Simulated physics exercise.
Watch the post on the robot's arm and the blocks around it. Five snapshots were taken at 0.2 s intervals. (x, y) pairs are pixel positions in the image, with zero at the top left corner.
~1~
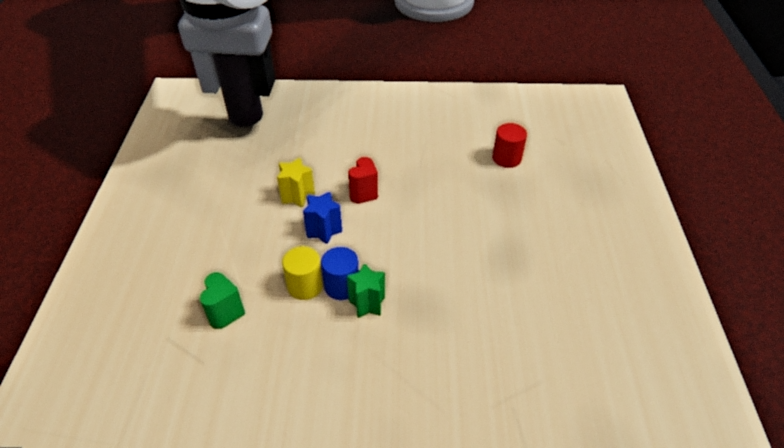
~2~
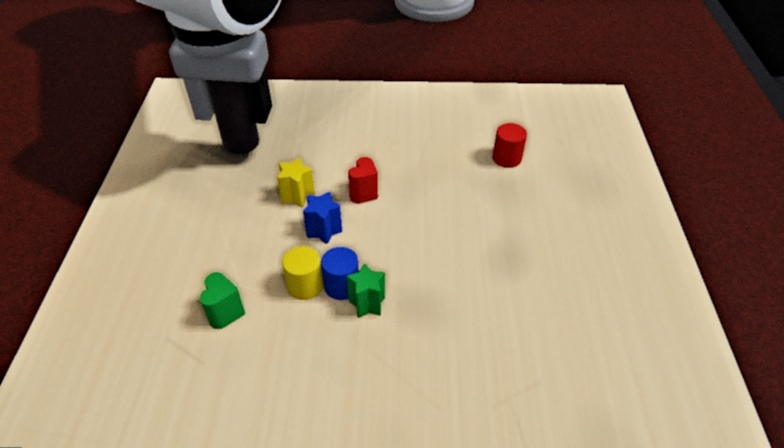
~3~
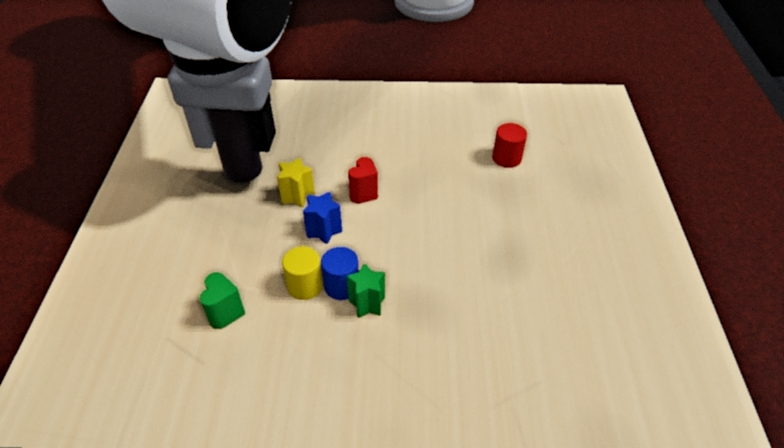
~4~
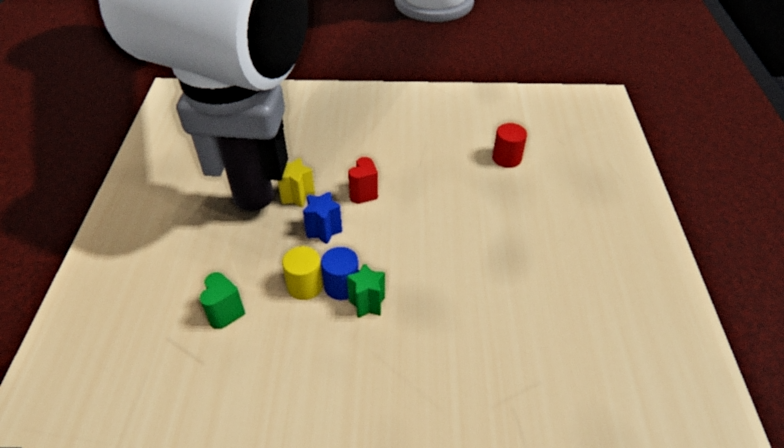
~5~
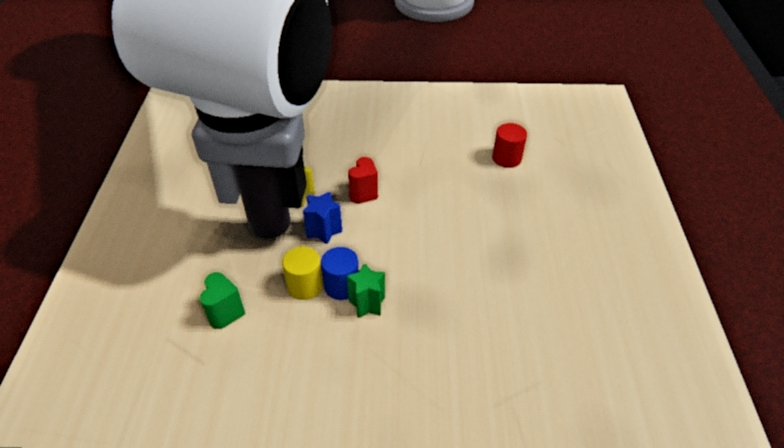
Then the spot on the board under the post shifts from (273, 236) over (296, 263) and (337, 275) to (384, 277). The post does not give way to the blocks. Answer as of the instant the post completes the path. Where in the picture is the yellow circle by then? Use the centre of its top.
The point I'd pick in the picture is (315, 281).
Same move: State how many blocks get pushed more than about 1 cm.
My answer is three or more.
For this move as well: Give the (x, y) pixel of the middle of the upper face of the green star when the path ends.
I predict (398, 305).
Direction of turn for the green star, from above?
Short answer: Clockwise.
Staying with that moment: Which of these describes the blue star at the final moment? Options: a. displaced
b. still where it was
(b)
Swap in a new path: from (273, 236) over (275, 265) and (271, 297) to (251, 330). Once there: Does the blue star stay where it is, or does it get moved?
The block in question stays where it was by the end.
On the path given first. One third of the way, post (294, 252); yellow circle (304, 267).
Two thirds of the way, post (337, 264); yellow circle (315, 281); blue circle (369, 267); green star (385, 291), turned 15° clockwise.
At the end, post (384, 266); yellow circle (315, 281); blue star in place; blue circle (408, 278); green star (398, 305), turned 60° clockwise.
